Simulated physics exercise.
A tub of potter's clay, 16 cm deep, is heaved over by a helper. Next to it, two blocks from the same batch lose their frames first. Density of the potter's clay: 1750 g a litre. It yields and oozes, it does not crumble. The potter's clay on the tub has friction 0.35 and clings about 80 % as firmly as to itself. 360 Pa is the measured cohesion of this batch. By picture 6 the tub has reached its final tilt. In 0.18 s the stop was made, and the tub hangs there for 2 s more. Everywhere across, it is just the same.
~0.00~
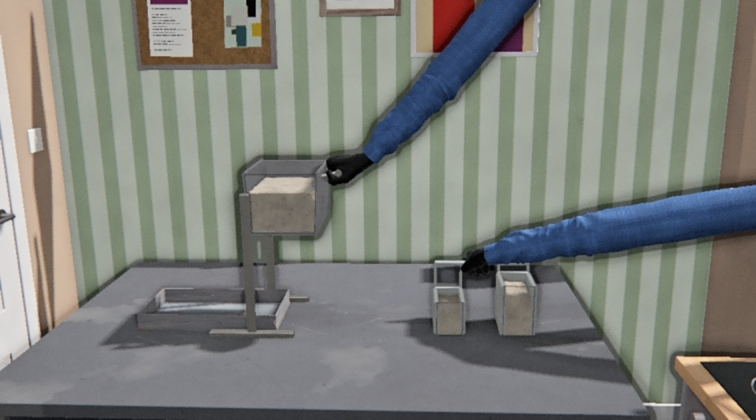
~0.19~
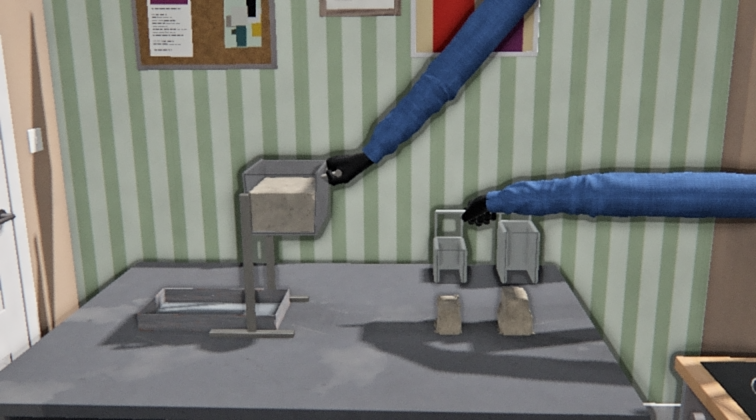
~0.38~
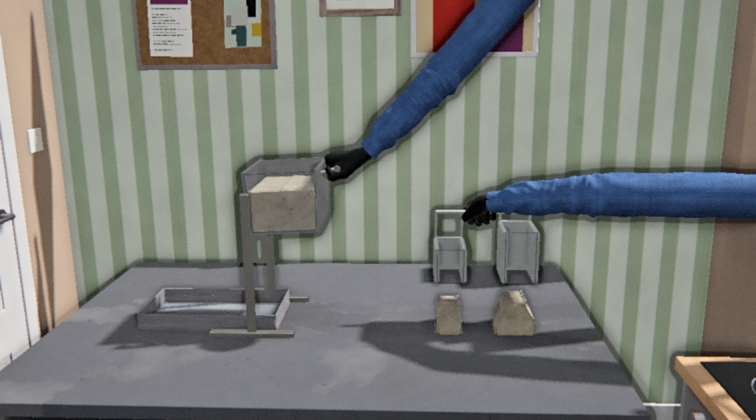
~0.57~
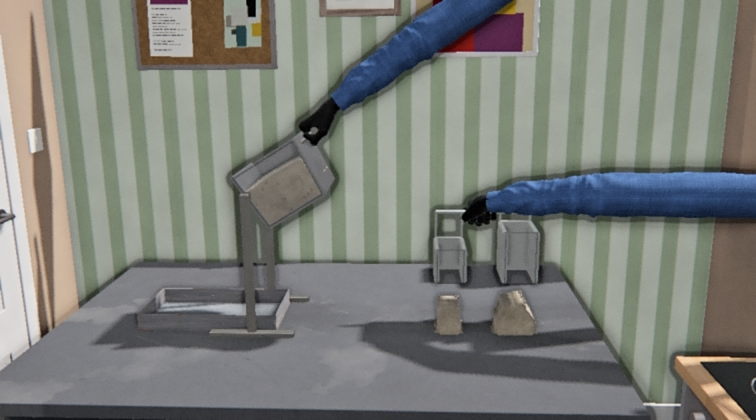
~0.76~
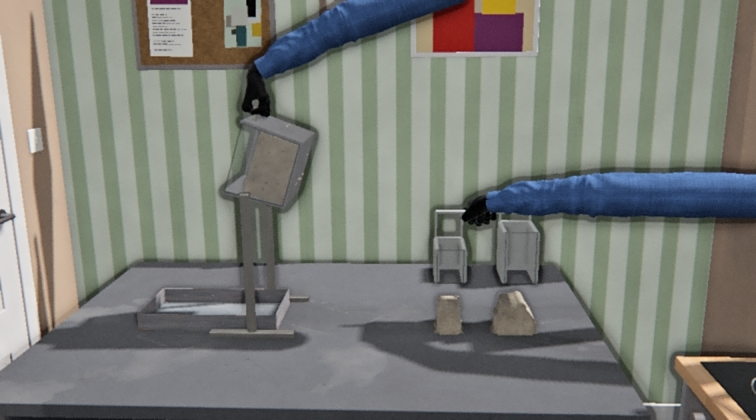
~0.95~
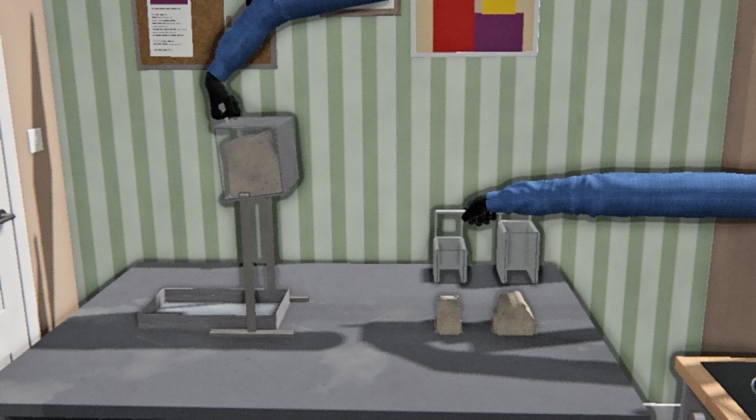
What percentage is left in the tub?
About 46 %.
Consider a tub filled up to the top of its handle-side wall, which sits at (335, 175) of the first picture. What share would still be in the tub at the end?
Some 40 percent would still be in the tub at the end.
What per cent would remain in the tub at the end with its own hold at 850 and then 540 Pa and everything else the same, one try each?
100 %, then 45 %.
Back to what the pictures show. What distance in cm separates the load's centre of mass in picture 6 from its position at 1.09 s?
It has gone close to 5 cm.
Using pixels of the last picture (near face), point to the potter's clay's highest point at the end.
(263, 167).
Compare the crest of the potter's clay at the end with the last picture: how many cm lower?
About 8 cm.
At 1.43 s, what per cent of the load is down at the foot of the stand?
About 35 %.
By 1.09 s, the tub is at 94 degrees and holds 78 %.
By 1.26 s, the tub is at 94 degrees and holds 49 %.
By 1.43 s, the tub is at 94 degrees and holds 46 %.
By 1.60 s, the tub is at 94 degrees and holds 46 %.
By 2.95 s, at the end, the tub is at 94 degrees and holds 46 %.
